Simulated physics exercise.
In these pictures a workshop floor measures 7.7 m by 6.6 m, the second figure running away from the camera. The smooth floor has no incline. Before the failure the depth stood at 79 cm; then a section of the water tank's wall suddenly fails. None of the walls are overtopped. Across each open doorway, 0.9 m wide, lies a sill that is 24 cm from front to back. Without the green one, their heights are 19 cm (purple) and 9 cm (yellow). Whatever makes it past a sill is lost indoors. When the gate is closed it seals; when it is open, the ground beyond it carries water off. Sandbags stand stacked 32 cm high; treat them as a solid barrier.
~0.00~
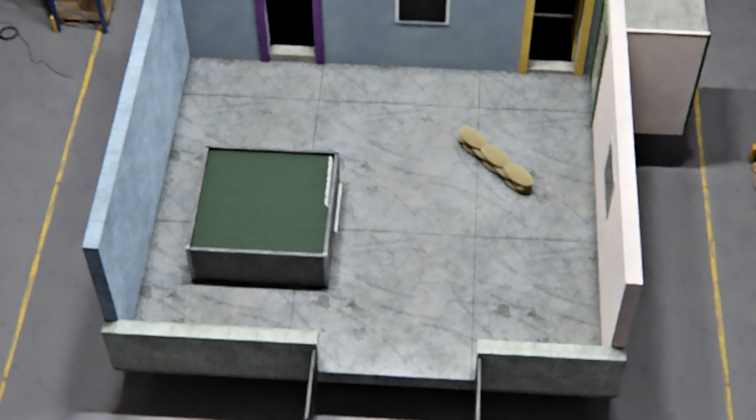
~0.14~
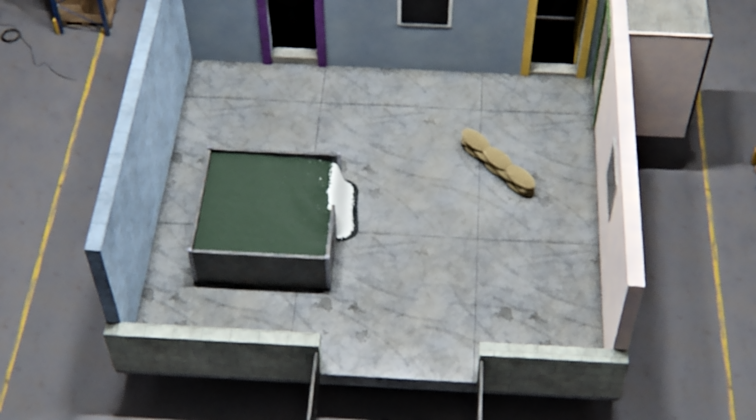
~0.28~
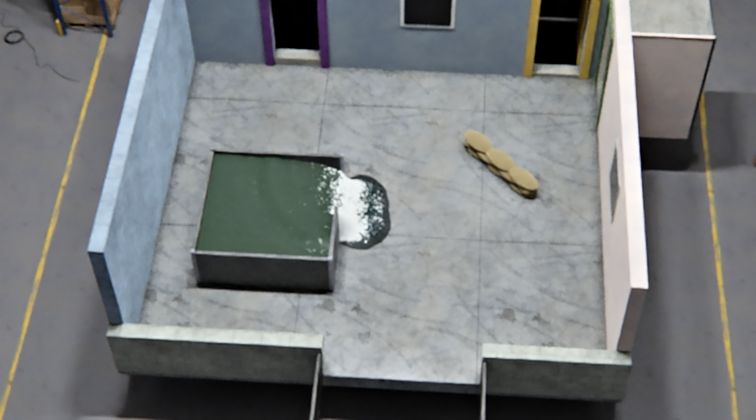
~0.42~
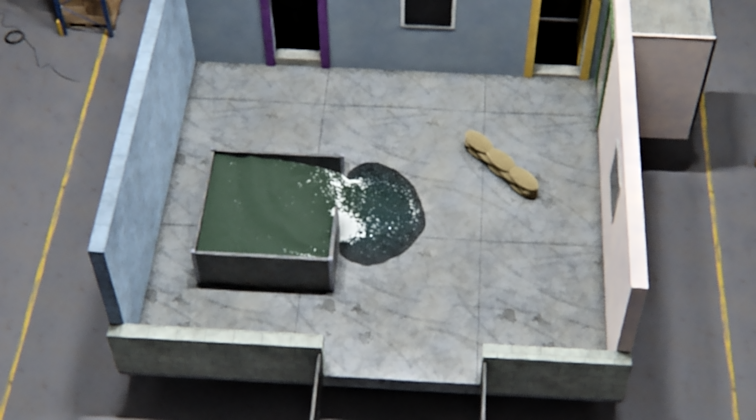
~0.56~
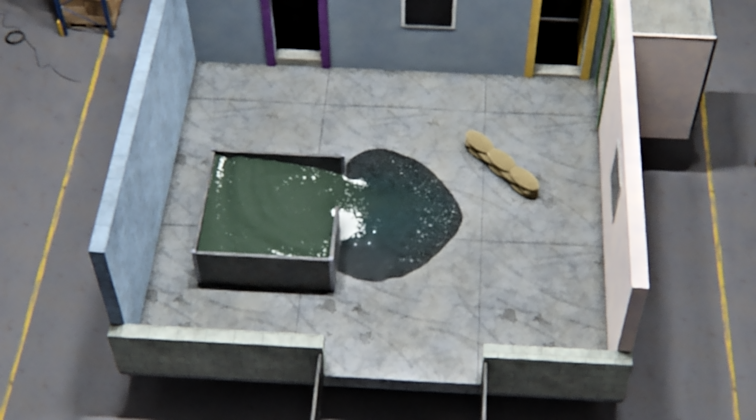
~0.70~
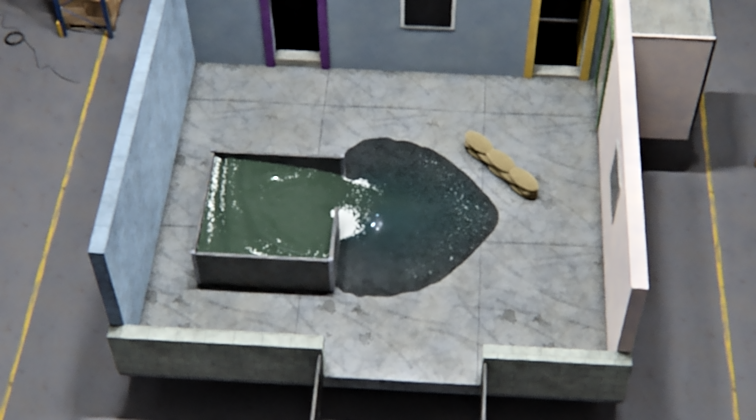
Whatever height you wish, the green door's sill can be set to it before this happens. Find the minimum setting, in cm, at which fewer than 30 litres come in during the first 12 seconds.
The minimum is about 12 cm.
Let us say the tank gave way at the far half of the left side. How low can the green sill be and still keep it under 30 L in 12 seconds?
It needs to be about 11.0 cm high.
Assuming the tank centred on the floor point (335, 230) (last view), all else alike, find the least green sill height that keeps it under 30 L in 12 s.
A height near 7.0 cm.
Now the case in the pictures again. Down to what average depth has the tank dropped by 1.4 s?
I'd put it near 56 cm.
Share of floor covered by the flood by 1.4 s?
The wet part is about 30 per cent.
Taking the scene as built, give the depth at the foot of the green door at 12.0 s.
9.5 cm.
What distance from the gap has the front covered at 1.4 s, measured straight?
4.6 metres.
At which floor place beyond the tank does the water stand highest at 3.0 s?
Near (601, 378).
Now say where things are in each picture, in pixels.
In the first picture, the water tank at (265, 202) is whole and still, 79 cm deep; the green door at (598, 64) is dry.
In the second picture, the gap is at (335, 200), the front 0.3 m out at (353, 231); the back of the water tank holds 79 cm.
In the third picture, the front is at (384, 231), 0.8 m from the gap at (338, 203); 1.0 m2 of floor is wet, 79 cm left at the back.
In the fourth picture, the gap is at (339, 204), the front 1.4 m out at (419, 228); the back of the water tank holds 79 cm.
In the fifth picture, the front is at (454, 227), 2.0 m from the gap at (339, 204); 4.1 m2 of floor is wet, 77 cm left at the back.
In the sixth picture, the front is at (492, 224), 2.7 m from the gap at (339, 205); 6.1 m2 of floor is wet, 68 cm left at the back; the green door at (604, 68), 5.4 m from the gap, is still 3.1 m from the nearest water.
After 1.4 s water covers 30 % of the floor, deepest (45 cm) near (349, 206); it has not reached the green door.
After 3.0 s water covers 45 % of the floor, deepest (44 cm) near (601, 378); 14 cm at the green door, 0 litres in over its 23 cm sill.
After 12.0 s water covers 100 % of the floor, deepest (12 cm) near (172, 222); 10 cm at the green door, 0 litres in over its 23 cm sill.
At the green door as built, the water arrived by 2.9 s and peaked near 18 cm at 3.2 s.
With a sill of 9.5 cm, 62 litres would have come in within the 12 s; with 15 cm, 11 litres. So under 30 litres takes about 12 cm.
